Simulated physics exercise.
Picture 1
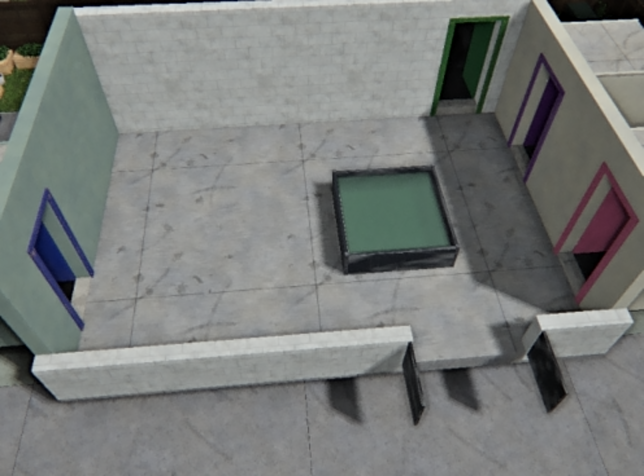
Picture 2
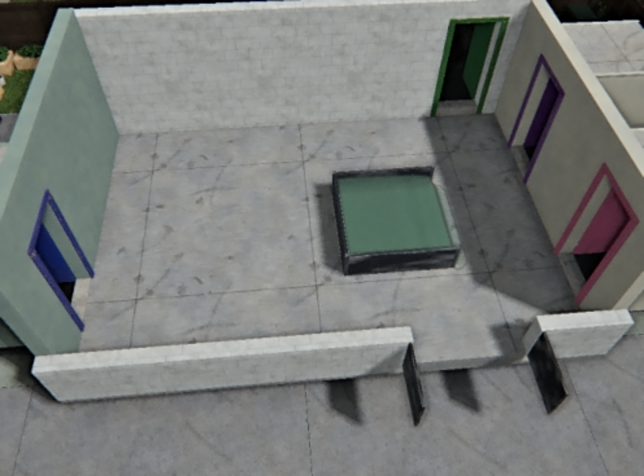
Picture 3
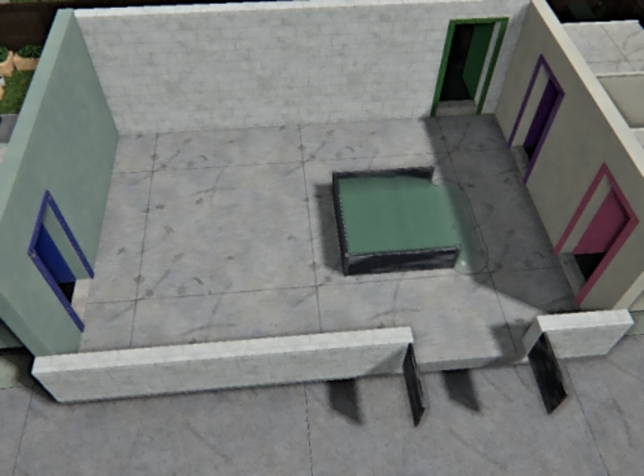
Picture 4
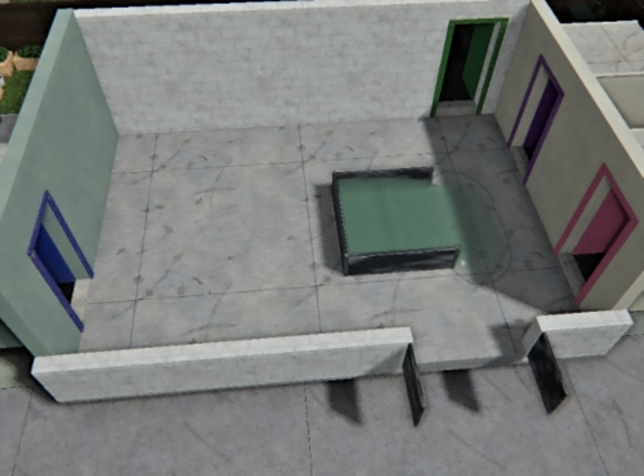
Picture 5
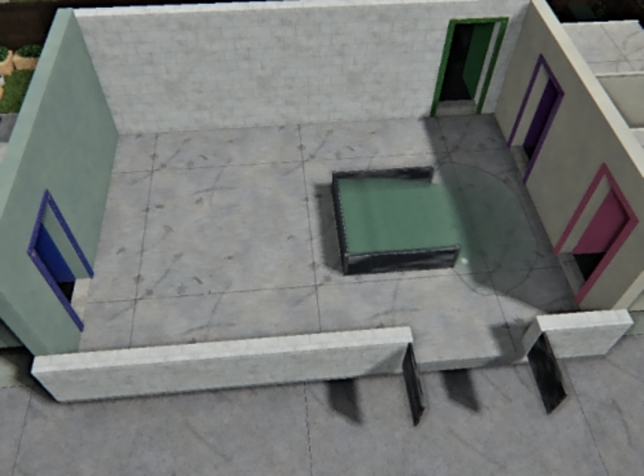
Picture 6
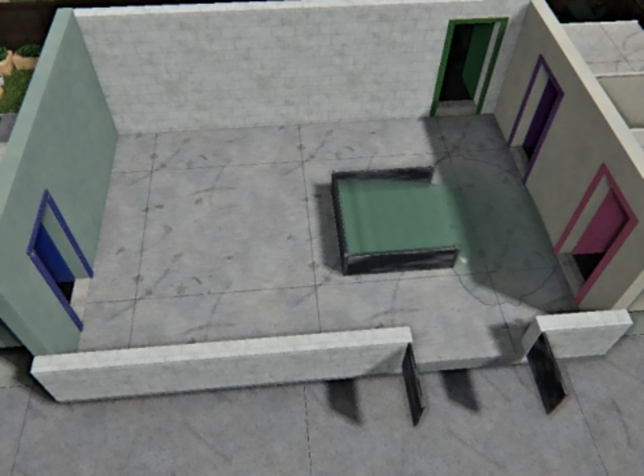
At the start, a dark-walled open tank of green water sits whole and still in a walled court with coloured doorways. Its right side opens, and water pours out through the gap, then spreads rightward over the grey paving in a widening, thin green sheet while the walls and doorways stay still.
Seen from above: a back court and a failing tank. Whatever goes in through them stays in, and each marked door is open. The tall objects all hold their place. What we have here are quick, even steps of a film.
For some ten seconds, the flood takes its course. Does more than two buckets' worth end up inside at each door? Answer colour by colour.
The blue door no, two at most; the green door no, two at most; the purple door yes, more than two; the pink door yes, more than two.
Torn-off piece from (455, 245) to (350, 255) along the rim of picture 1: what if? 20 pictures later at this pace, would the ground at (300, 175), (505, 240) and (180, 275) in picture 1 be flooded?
Taken in turn they're unwetted, unwetted and swamped.
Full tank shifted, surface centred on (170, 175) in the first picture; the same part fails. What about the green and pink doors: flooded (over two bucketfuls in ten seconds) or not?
I'd say the green one remains below and the pink one remains below.
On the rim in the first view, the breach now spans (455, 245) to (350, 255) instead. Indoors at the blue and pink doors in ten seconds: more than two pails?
Check - blue door: Comes out above; pink door: Comes out below.
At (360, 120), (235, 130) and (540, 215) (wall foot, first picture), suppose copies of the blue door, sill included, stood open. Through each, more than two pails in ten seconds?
First stays short of it, second stays short of it, third crosses the line.
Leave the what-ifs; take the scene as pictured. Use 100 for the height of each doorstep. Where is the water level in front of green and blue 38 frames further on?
The first is near 30 per cent, the second near 0 per cent.
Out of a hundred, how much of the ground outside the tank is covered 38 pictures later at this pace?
Roughly 65 per cent.
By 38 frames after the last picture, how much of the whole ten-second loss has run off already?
Roughly 70 percent.
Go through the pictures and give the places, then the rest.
In the first frame, the open tank at (392, 210) is whole and still.
In the second frame, the front is at (459, 265), out from the gap at (439, 218).
In the third frame, water pours out at (439, 220) and has run to (474, 270).
In the fourth frame, water pours out at (438, 221) and has run to (499, 271).
In the fifth frame, water pours out at (438, 221) and has run to (512, 194).
In the sixth frame, water pours out at (438, 221) and has run to (555, 258).
A moment on, water covers 15 % of the floor; the blue door not reached, the green door not reached, the purple door under two buckets in, the pink door under two buckets in.
Next, water covers 20 % of the floor; the blue door not reached, the green door not reached, the purple door under two buckets in, the pink door over two buckets in.
Then, water covers 30 % of the floor; the blue door not reached, the green door wet at the sill, nothing in, the purple door over two buckets in, the pink door over two buckets in.
Later, water covers 65 % of the floor; the blue door not reached, the green door wet at the sill, nothing in, the purple door over two buckets in, the pink door over two buckets in.
In the end, water covers 90 % of the floor; the blue door wet at the sill, nothing in, the green door wet at the sill, nothing in, the purple door over two buckets in, the pink door over two buckets in.
